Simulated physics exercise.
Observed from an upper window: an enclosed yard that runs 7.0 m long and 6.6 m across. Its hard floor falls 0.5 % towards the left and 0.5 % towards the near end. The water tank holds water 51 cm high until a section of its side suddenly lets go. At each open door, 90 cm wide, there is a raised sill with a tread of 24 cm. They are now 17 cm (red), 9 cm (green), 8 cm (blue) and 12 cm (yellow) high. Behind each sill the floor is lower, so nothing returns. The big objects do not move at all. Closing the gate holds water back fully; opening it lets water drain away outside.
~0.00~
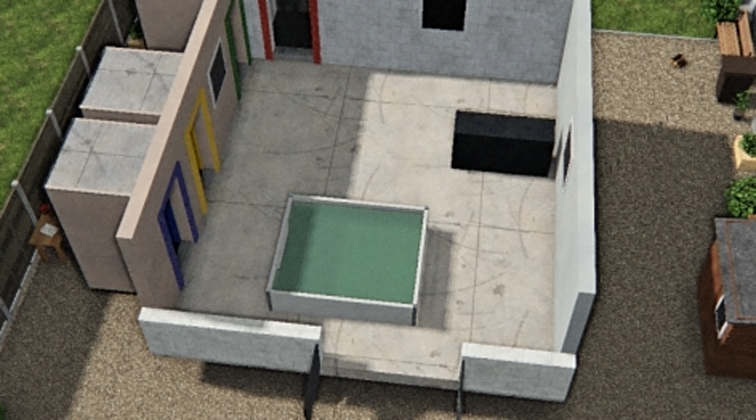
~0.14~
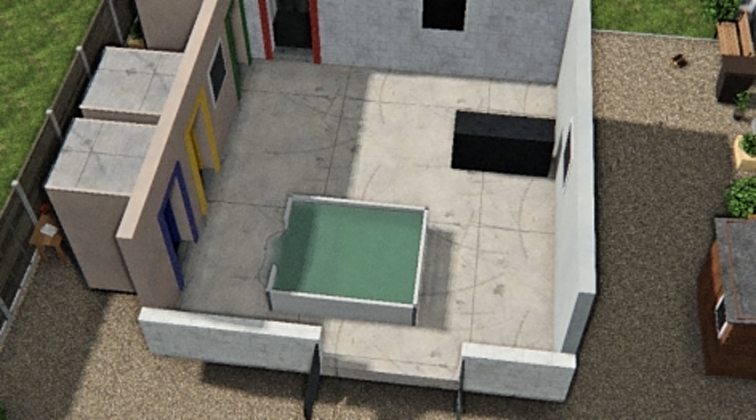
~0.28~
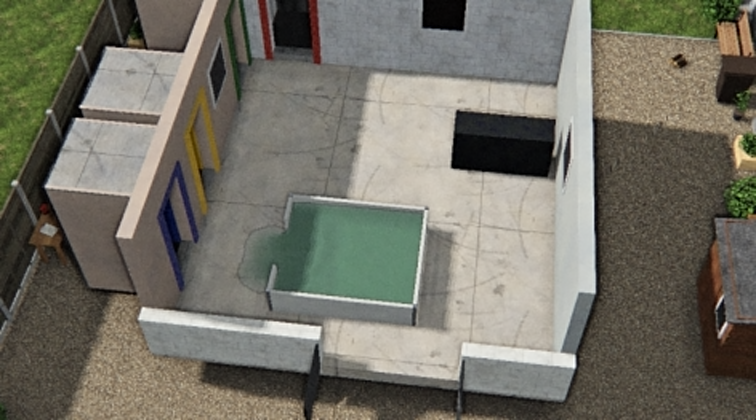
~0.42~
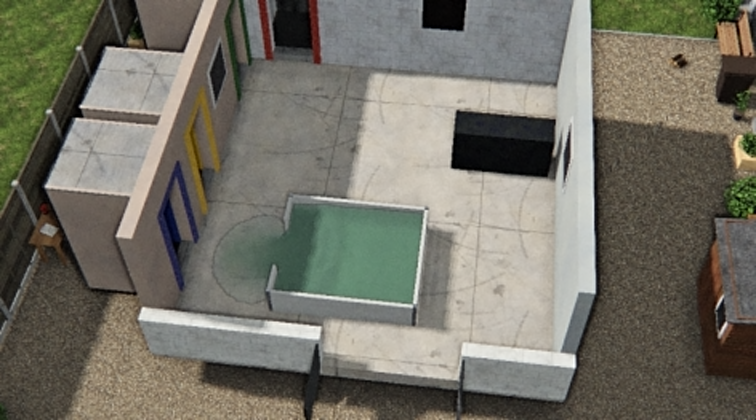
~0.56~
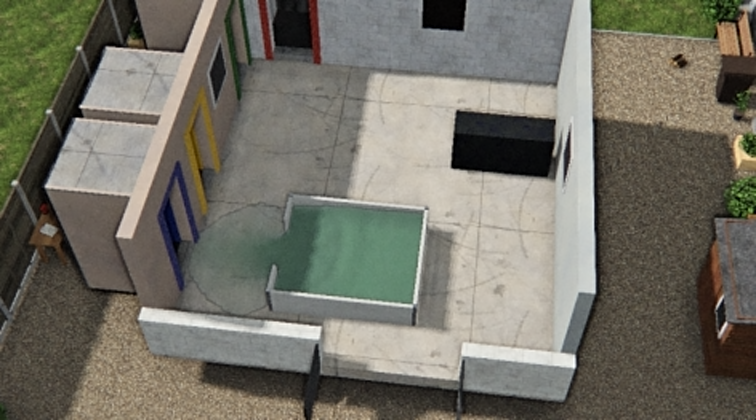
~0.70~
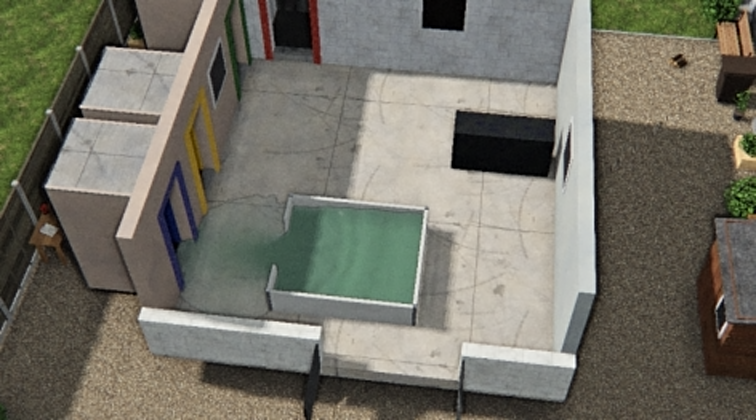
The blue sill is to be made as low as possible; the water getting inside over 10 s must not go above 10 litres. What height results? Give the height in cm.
It would have to be roughly 29 cm high.
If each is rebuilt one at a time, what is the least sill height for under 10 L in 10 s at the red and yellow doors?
About 8.5 cm at red and about 14.0 cm at yellow.
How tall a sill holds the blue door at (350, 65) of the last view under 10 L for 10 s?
You'd want it roughly 6.5 cm high.
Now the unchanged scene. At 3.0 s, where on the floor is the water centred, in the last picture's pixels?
It lies near (308, 255) in the last picture.
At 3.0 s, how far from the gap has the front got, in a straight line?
Around 5.4 m from the gap.
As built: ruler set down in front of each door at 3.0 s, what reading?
Door by door, in centimetres - red 1, green 3, blue 25, yellow 15.
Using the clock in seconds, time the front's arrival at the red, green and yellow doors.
Red = 3.0 s, green = 2.4 s, yellow = 1.0 s.
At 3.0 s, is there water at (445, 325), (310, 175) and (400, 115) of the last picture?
So the three spots come out spared, spared, spared, in that order.
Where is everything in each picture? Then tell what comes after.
The first frame shows the water tank at (350, 251) is whole and still, 51 cm deep; the blue door at (179, 231) is dry.
In the second frame, the front is at (262, 277), 0.3 m from the gap at (284, 255); 0.3 m2 of floor is wet, 51 cm left at the back.
In the third frame, the gap is at (284, 256), the front 0.7 m out at (243, 275); the back of the water tank holds 51 cm.
In the fourth frame, the gap is at (284, 256), the front 1.2 m out at (217, 270); the back of the water tank holds 51 cm.
In the fifth frame, water pours out at (284, 256) and has run 1.7 m, to (190, 261); about 5 cm deep outside, 51 cm at the back.
In the sixth frame, the gap is at (284, 255), the front 1.9 m out at (180, 258); the back of the water tank holds 51 cm; water is at the blue door at (179, 231).
After 1.4 s water covers 10 % of the floor, deepest (32 cm) near (280, 259); 20 cm at the blue door, 79 litres in over its 8 cm sill.
After 3.0 s water covers 30 % of the floor, deepest (26 cm) near (168, 335); 25 cm at the blue door, 295 litres in over its 8 cm sill.
After 10.0 s water covers 80 % of the floor, deepest (14 cm) near (168, 335); 12 cm at the blue door, 558 litres in over its 8 cm sill.
At the blue door as built, the water arrived by 0.7 s and peaked near 29 cm at 2.2 s.
With a sill of 26.5 cm, 28 litres would have come in within the 10 s; with 36 cm, 0 litres. So under 10 litres takes about 29 cm.
